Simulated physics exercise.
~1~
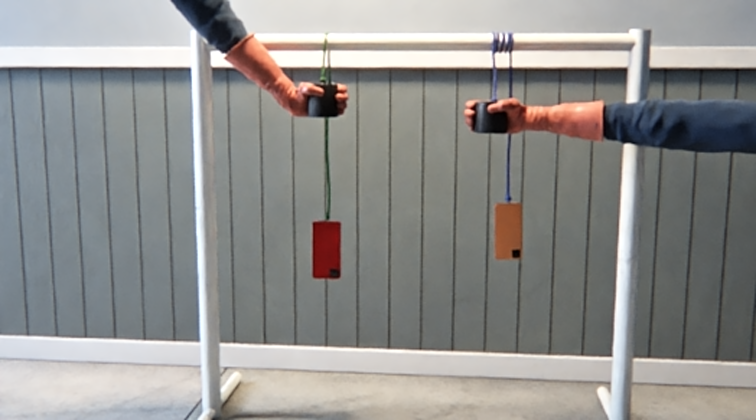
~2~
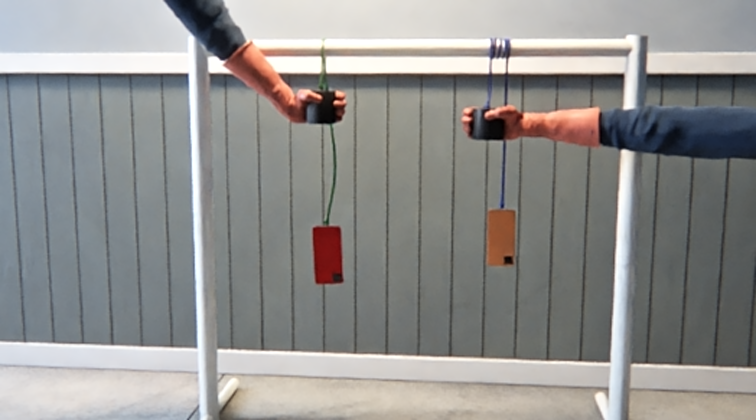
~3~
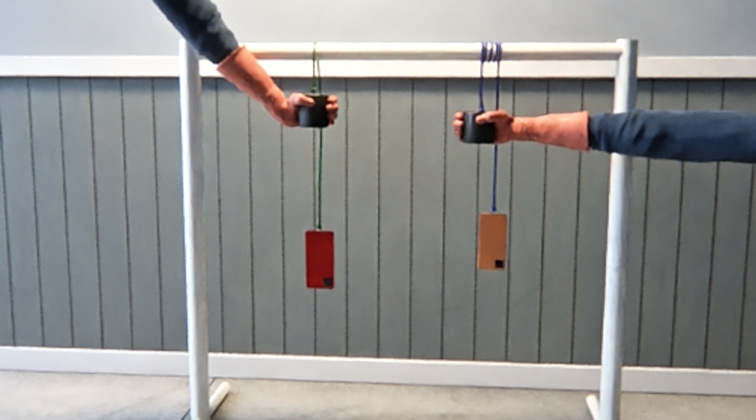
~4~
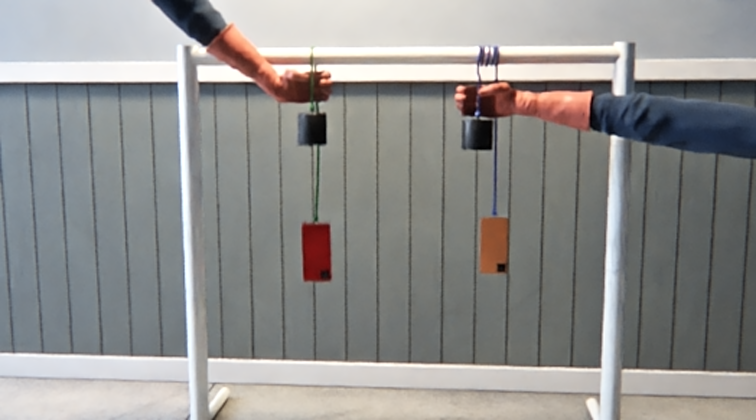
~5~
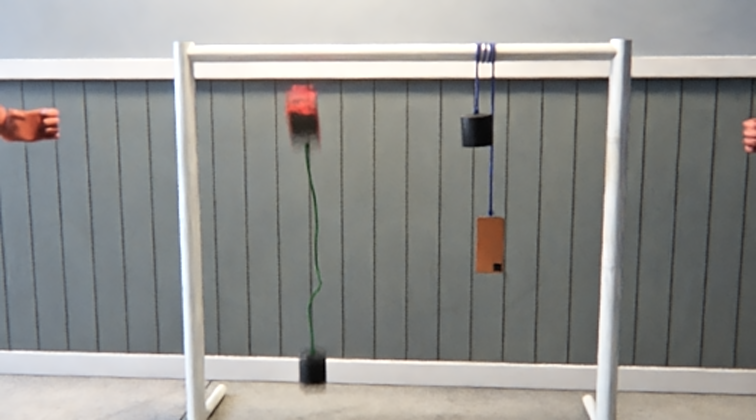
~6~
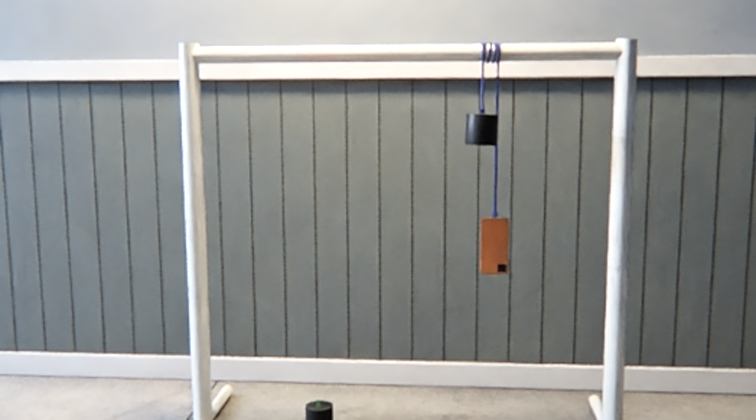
Black cylinder on green cord dropping to the floor when hands let go, yanking red block upward, while right pair stays hanging.
